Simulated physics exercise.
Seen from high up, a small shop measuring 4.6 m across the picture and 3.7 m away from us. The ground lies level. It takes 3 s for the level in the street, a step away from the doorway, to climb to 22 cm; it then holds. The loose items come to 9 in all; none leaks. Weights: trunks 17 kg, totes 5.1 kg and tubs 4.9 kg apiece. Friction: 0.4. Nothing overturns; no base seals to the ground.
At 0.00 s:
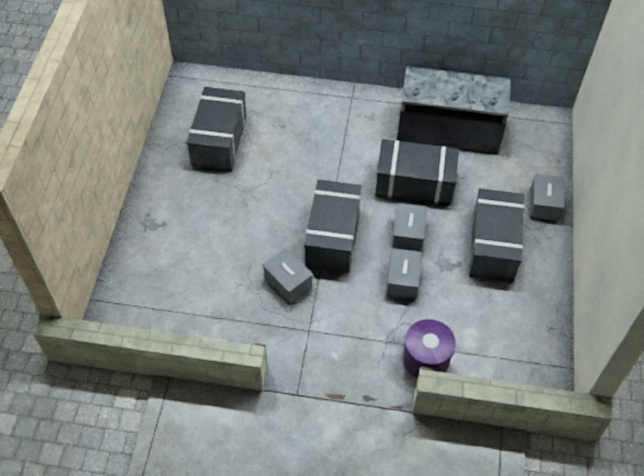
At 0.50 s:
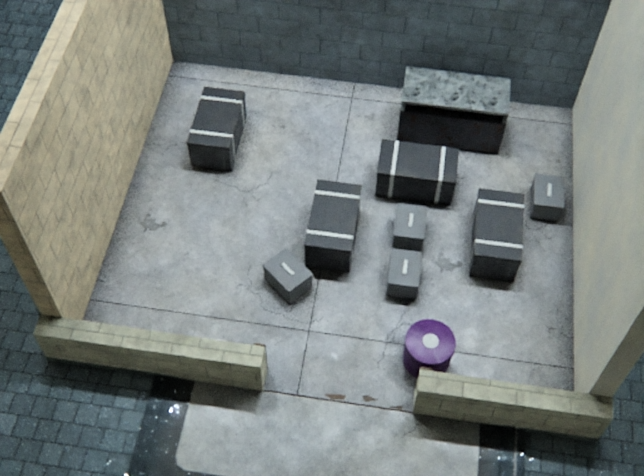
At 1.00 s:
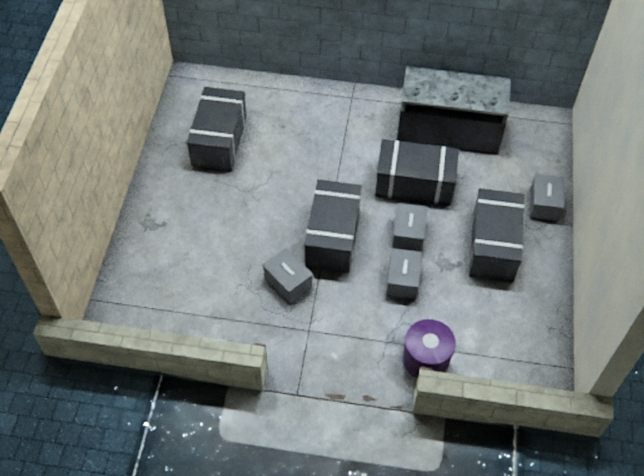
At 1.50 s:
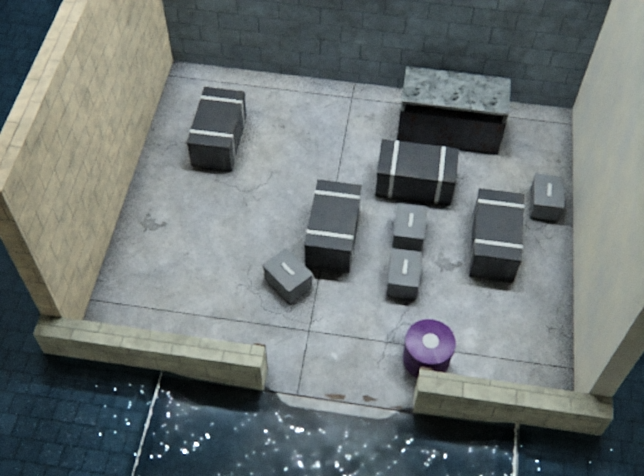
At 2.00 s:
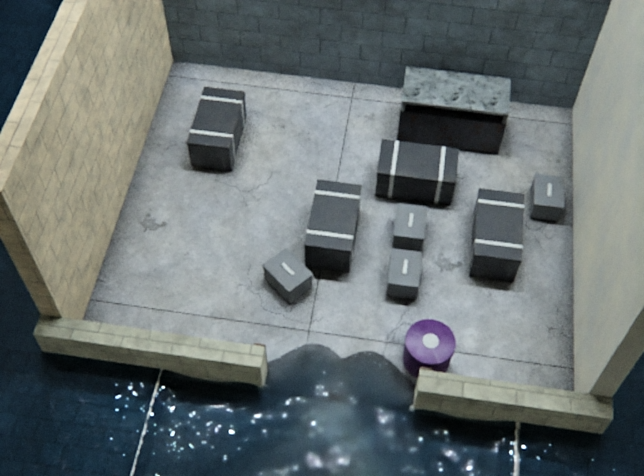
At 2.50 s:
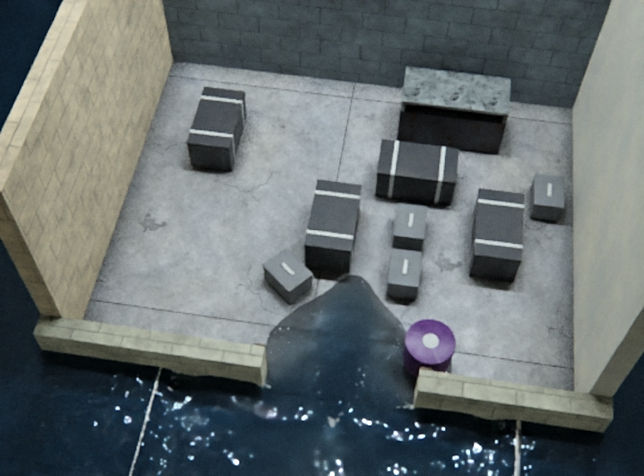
The clip shows a small walled space holding dark boxes, smaller gray boxes and a purple tub, while dark water covers the paving outside, then flows through the front opening and spreads inward beside the tub; the objects stay still.
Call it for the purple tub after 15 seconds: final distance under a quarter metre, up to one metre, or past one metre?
Past one metre.
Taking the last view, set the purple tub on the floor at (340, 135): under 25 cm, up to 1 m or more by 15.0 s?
It goes a long way.
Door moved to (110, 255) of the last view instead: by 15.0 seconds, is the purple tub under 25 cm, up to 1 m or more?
Purple tub: Long trip.
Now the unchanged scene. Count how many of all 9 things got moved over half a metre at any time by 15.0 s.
My count gives 9.
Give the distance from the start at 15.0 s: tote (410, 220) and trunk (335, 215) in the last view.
In that order: 200 cm, 200 cm.
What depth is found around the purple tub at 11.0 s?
The depth there is around 8 cm.
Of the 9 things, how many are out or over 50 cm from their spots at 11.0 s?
It comes to 8.
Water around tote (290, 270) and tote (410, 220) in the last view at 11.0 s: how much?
Around 6 cm and 14 cm.
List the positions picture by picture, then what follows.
The first picture shows the purple tub at (431, 341) rests on the ground; 0.0 m2 under water; 0 of 9 have shifted.
The second picture shows the purple tub at (431, 341), on the bottom; water covers 0.0 m2; 0 of 9 have shifted.
The third picture shows the purple tub at (431, 341), on the bottom; 0.0 m2 under water; 0 of 9 have shifted.
The fourth picture shows the purple tub at (431, 341), on the bottom; water covers 0.0 m2; 0 of 9 have shifted.
The fifth picture shows the purple tub at (431, 341), on the bottom; water covers 0.3 m2; 0 of 9 have shifted.
The sixth picture shows the purple tub at (431, 341), on the bottom; 1.0 m2 under water; 0 of 9 have shifted.
After 3.5 s the purple tub is near (443, 341), 0.1 m from its start, aground; 0 afloat.
After 6.8 s the purple tub is near (471, 342), 0.4 m from its start, aground; 7 afloat.
After 11.0 s the purple tub is near (428, 296), 0.4 m from its start, afloat; 9 afloat.
After 15.0 s the purple tub is near (545, 206), 1.9 m from its start, afloat; 9 afloat.
